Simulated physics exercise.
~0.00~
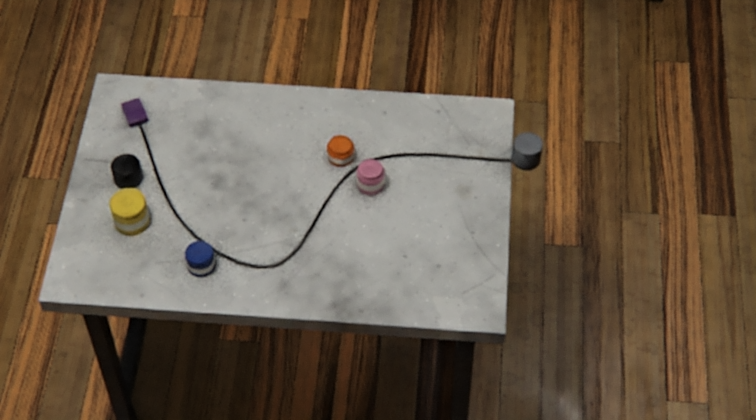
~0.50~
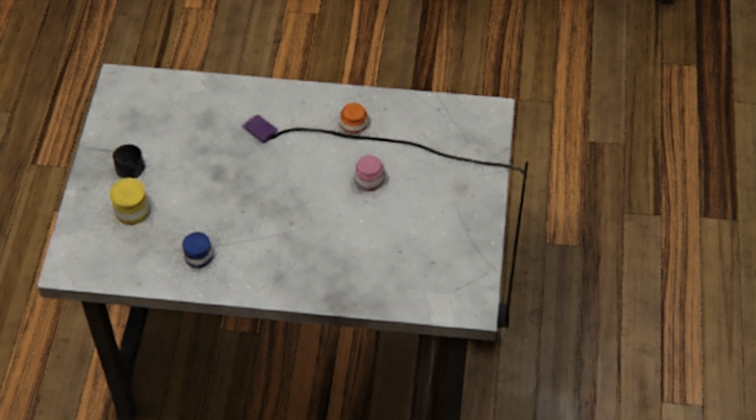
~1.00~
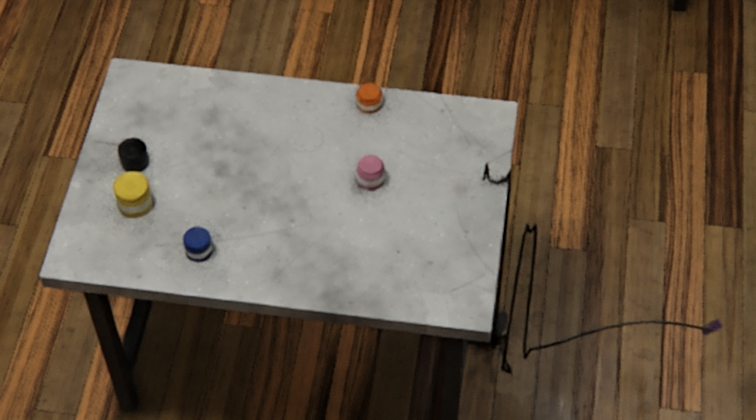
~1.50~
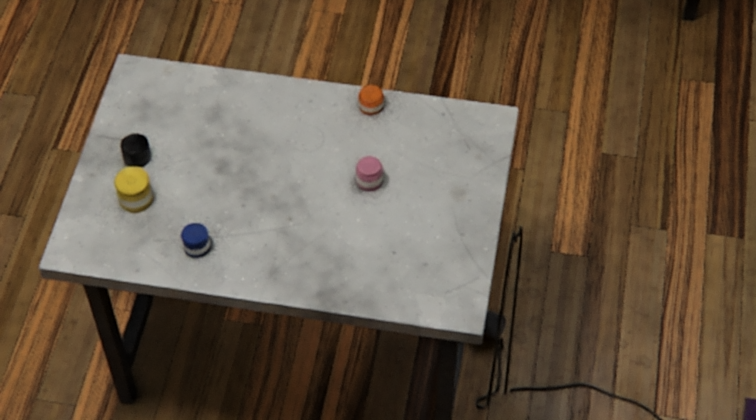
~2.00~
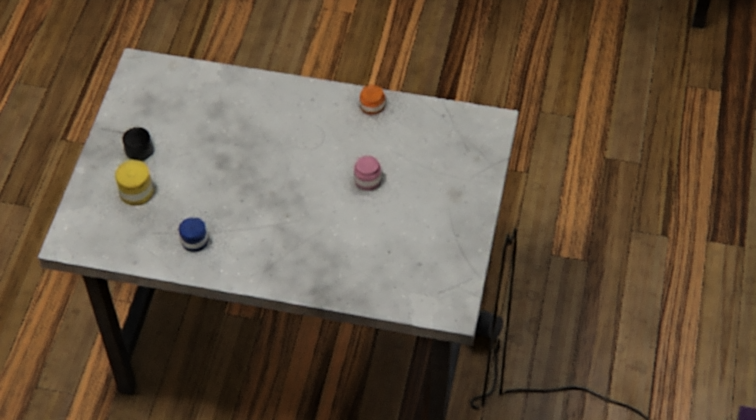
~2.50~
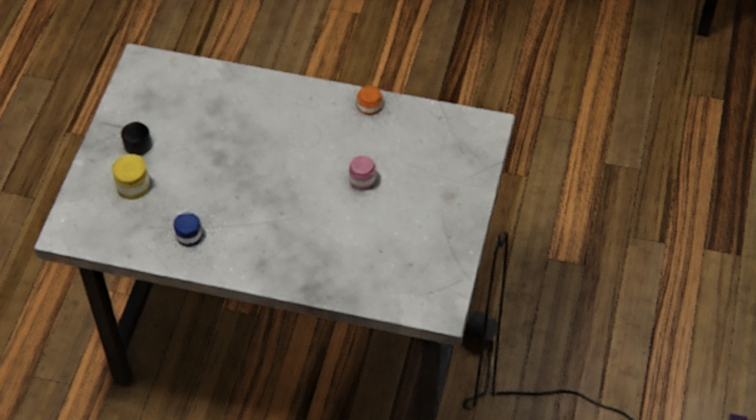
A marble-topped workbench held several small jars and a purple phone wired to a grey speaker, which dropped off the right side and dragged the phone across and over the edge, while the orange jar slid toward the back and stayed on top.
